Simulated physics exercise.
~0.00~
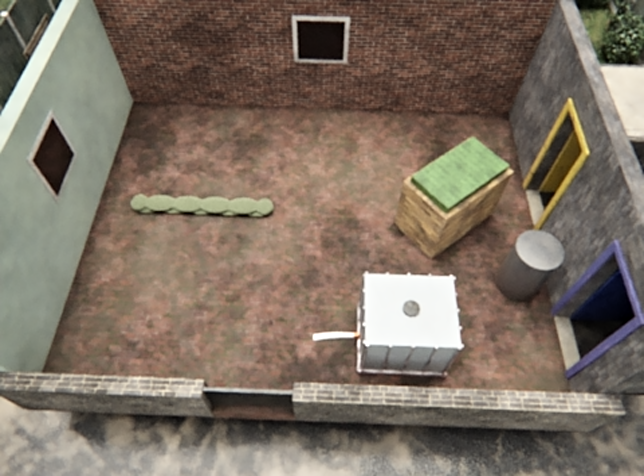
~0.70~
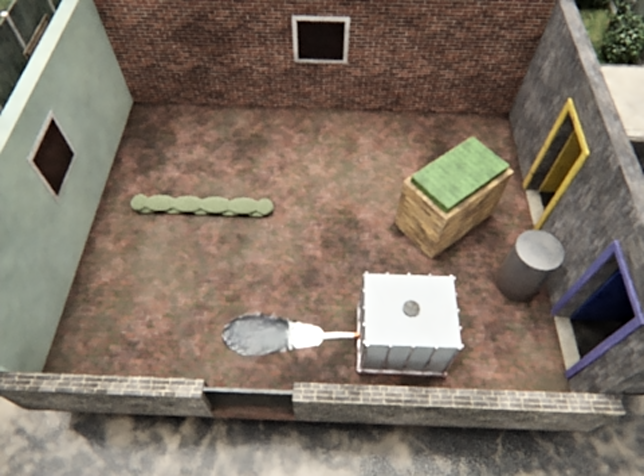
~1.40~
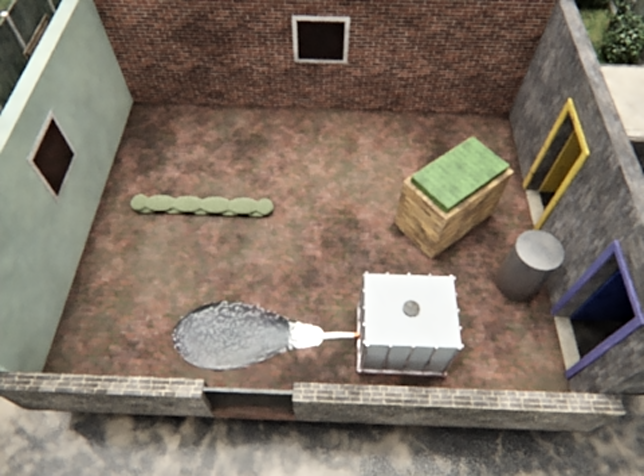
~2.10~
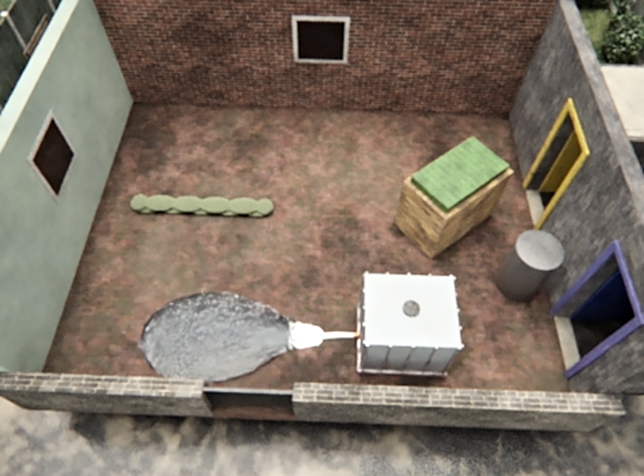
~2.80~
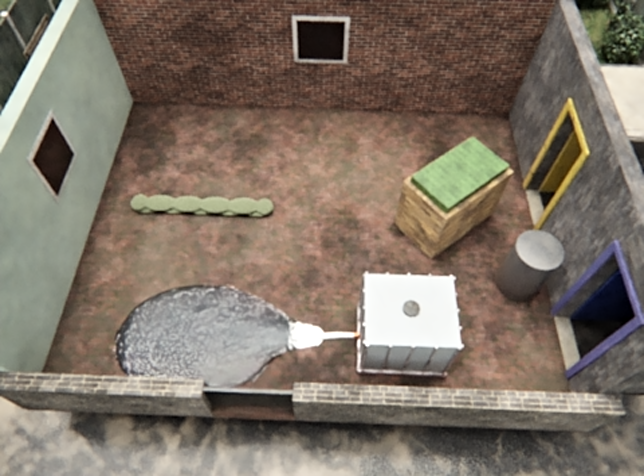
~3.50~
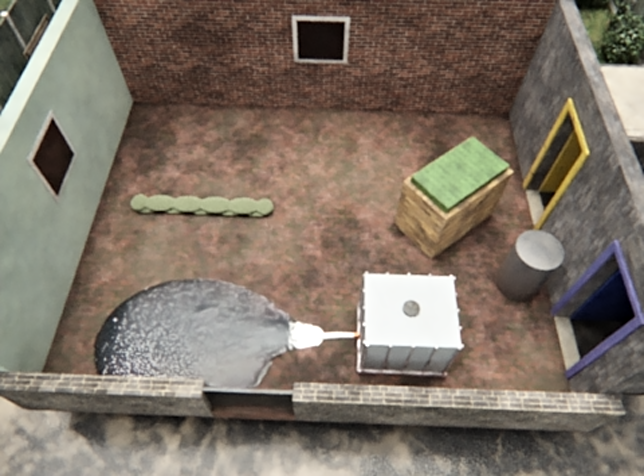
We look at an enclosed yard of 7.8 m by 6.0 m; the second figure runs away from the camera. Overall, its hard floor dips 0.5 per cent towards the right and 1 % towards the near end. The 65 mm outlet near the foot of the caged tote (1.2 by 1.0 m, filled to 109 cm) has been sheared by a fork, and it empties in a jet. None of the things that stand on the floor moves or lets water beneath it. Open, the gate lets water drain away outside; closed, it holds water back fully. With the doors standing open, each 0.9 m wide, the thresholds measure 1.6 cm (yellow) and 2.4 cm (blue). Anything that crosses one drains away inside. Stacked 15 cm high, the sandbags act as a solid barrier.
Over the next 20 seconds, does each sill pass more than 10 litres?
Yellow door - no, blue door - no.
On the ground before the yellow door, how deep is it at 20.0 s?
0.0 cm.
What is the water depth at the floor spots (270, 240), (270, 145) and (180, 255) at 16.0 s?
Taking the spots in order, 0.0, 0.0 and 0.8 cm.
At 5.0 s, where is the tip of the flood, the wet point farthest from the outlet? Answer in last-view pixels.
Roughly at (62, 388).
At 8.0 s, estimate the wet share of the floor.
About 15 percent of the floor.
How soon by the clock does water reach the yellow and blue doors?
Yellow not within the 20 s and blue not in the 20 s.
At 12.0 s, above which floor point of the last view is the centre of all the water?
The water's centre sits near (156, 339).
After 5.0 s water covers 10 % of the floor and is deepest (2 cm) near (311, 339); yellow door not reached, blue door not reached.
After 8.0 s water covers 15 % of the floor and is deepest (3 cm) near (50, 388); yellow door not reached, blue door not reached.
After 12.0 s water covers 20 % of the floor and is deepest (3 cm) near (87, 389); yellow door not reached, blue door not reached.
After 16.0 s water covers 25 % of the floor and is deepest (4 cm) near (87, 389); yellow door not reached, blue door not reached.
After 20.0 s water covers 30 % of the floor and is deepest (4 cm) near (111, 390); yellow door not reached, blue door not reached.
